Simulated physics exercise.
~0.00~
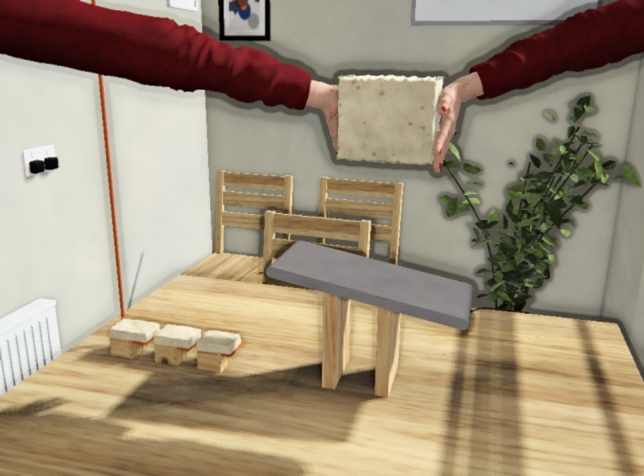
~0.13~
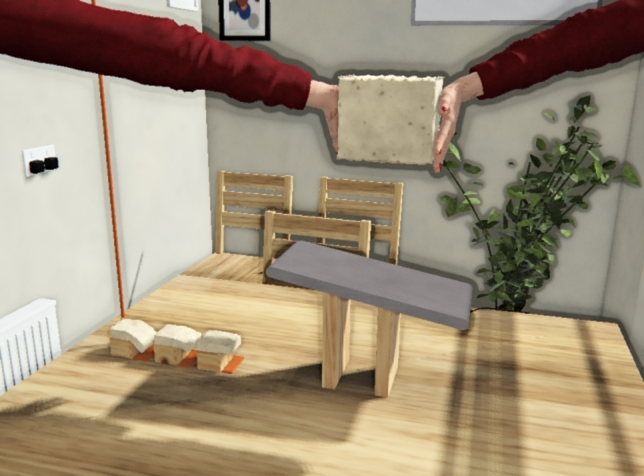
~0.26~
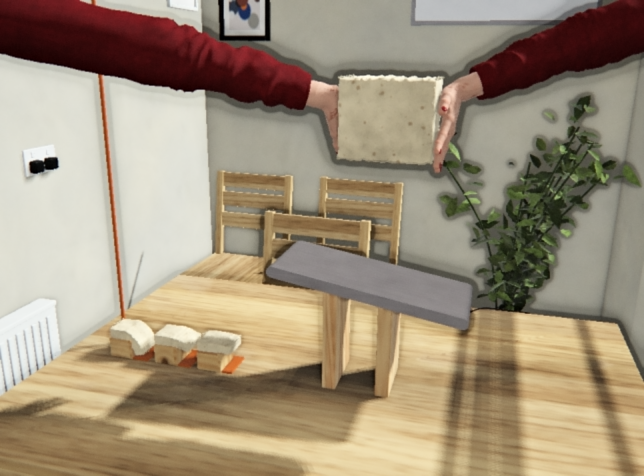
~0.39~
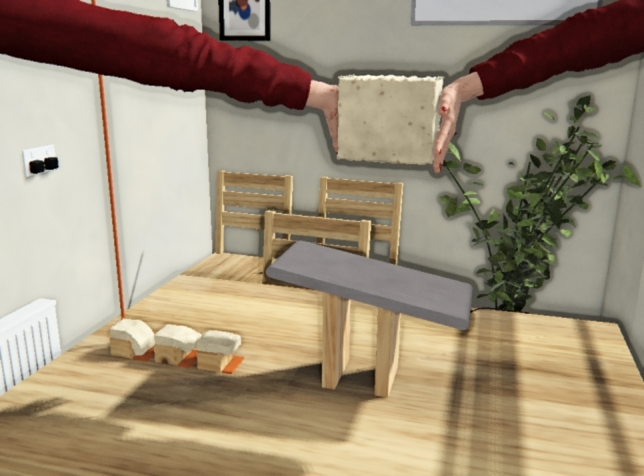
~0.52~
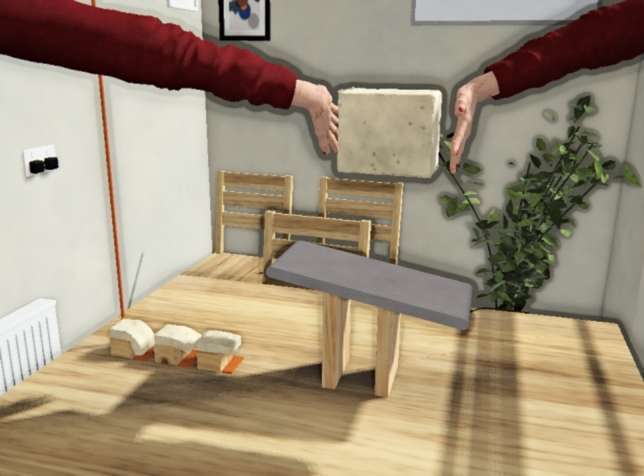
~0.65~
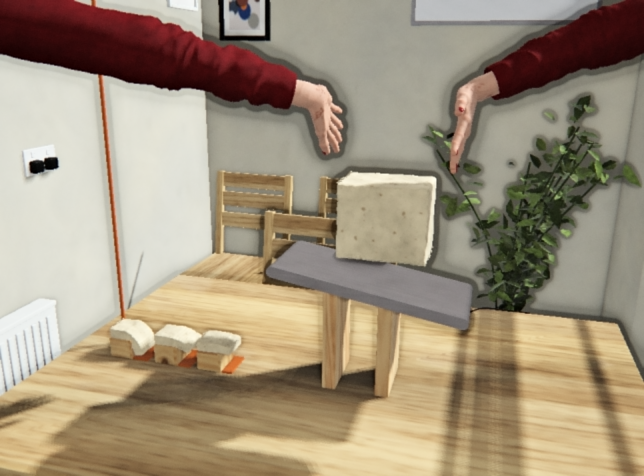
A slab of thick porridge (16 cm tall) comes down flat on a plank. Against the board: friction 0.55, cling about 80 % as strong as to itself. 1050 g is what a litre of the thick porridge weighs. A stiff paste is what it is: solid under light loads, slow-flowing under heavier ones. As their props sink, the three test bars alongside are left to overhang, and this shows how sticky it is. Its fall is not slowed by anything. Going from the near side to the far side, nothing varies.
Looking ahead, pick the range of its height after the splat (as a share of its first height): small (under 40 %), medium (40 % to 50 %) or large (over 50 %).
I'd go with the in-between choice: Between 40 % and 50 %.
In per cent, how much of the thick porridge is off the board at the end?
About 20 % ends up off the board.
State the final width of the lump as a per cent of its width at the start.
About 210 per cent.
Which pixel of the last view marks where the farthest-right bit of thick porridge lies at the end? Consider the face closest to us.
Roughly at the pixel (478, 312).
By 0.77 s, it stands 48 % of its first height and none has gone off the board.
By 0.90 s, it stands 45 % of its first height and none has gone off the board.
By 1.04 s, it stands 45 % of its first height and 20 % has gone off the board.
By 1.17 s, it stands 45 % of its first height and 20 % has gone off the board.
By 1.27 s, at the end, it stands 45 % of its first height and 20 % has gone off the board.
